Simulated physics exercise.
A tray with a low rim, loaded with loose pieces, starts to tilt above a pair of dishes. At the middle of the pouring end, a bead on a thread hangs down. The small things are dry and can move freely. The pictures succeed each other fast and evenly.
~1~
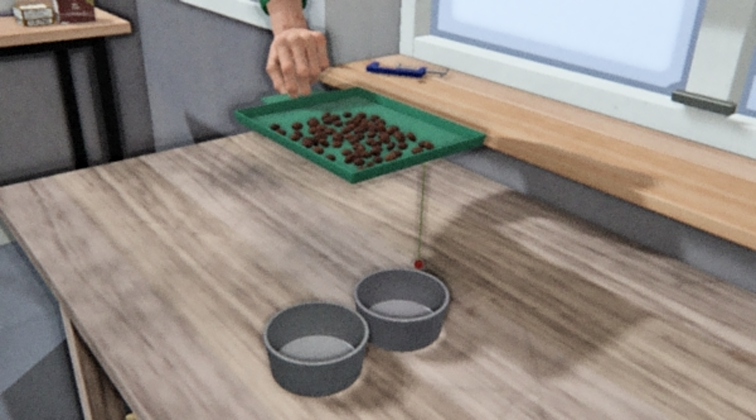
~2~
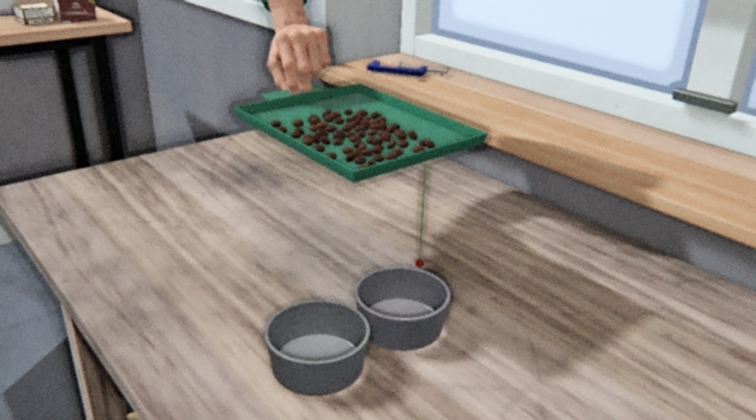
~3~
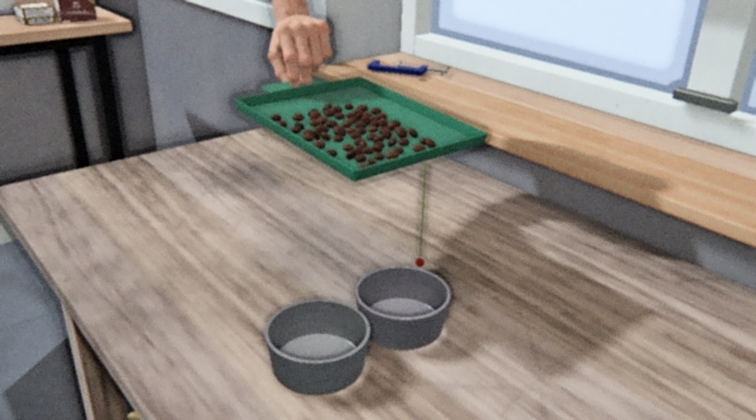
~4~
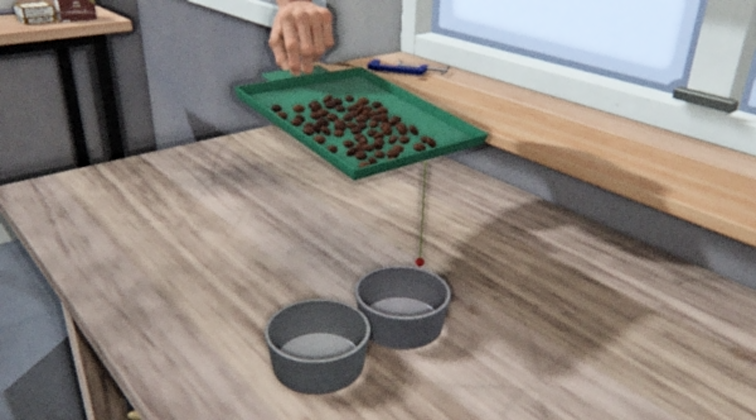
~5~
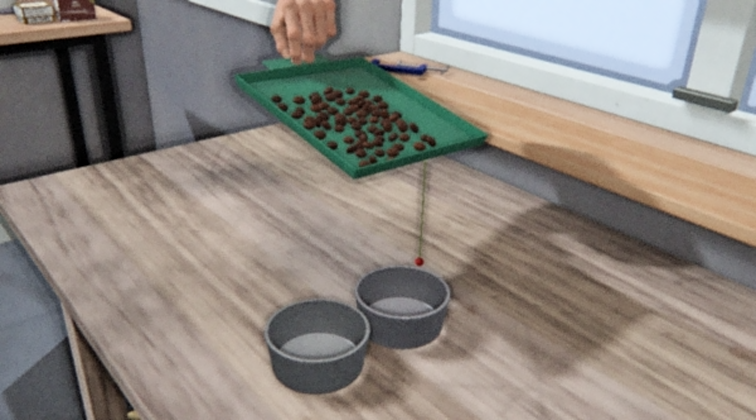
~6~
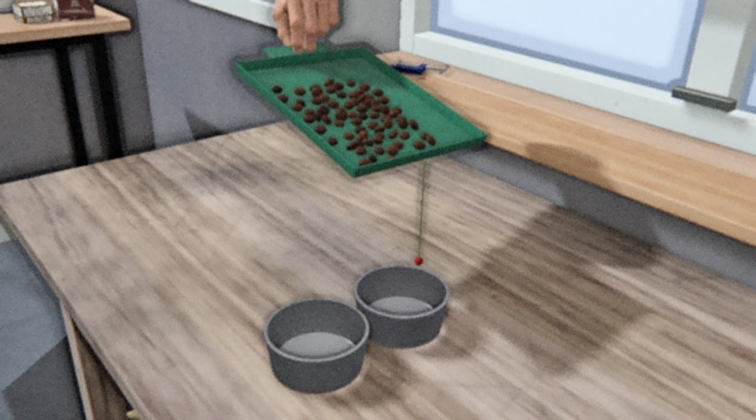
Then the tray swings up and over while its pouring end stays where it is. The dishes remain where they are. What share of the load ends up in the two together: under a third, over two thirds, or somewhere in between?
Between them they get under a third.
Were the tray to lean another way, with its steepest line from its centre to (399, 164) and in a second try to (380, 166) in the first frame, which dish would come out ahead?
So, first the one on the right side, and second the one on the right side.
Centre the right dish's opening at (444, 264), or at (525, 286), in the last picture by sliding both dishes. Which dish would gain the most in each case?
Try one: The right-side dish. Try two: The left-side dish.
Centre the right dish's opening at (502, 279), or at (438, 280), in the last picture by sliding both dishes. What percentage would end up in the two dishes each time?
Trial 1 around 80 percent, trial 2 around 50 percent.
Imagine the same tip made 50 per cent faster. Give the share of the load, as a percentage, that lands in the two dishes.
I'd expect close to 20 per cent.
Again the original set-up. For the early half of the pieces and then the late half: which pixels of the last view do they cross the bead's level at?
First part (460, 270), rest (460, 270).
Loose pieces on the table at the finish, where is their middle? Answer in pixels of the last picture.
About (496, 322).
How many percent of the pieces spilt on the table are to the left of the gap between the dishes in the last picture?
About 0 percent of the spill.
Soon, tray tipped steeply; all on the tray.
A while on, tray tipped right over; most on the tray; a small part outside both; a small part in the air.
Towards the end, tray tipped past a quarter turn; about a quarter in the right dish; most outside both.
Finally, tray tipped past a quarter turn; none in the left dish; about a quarter in the right dish; most outside both.
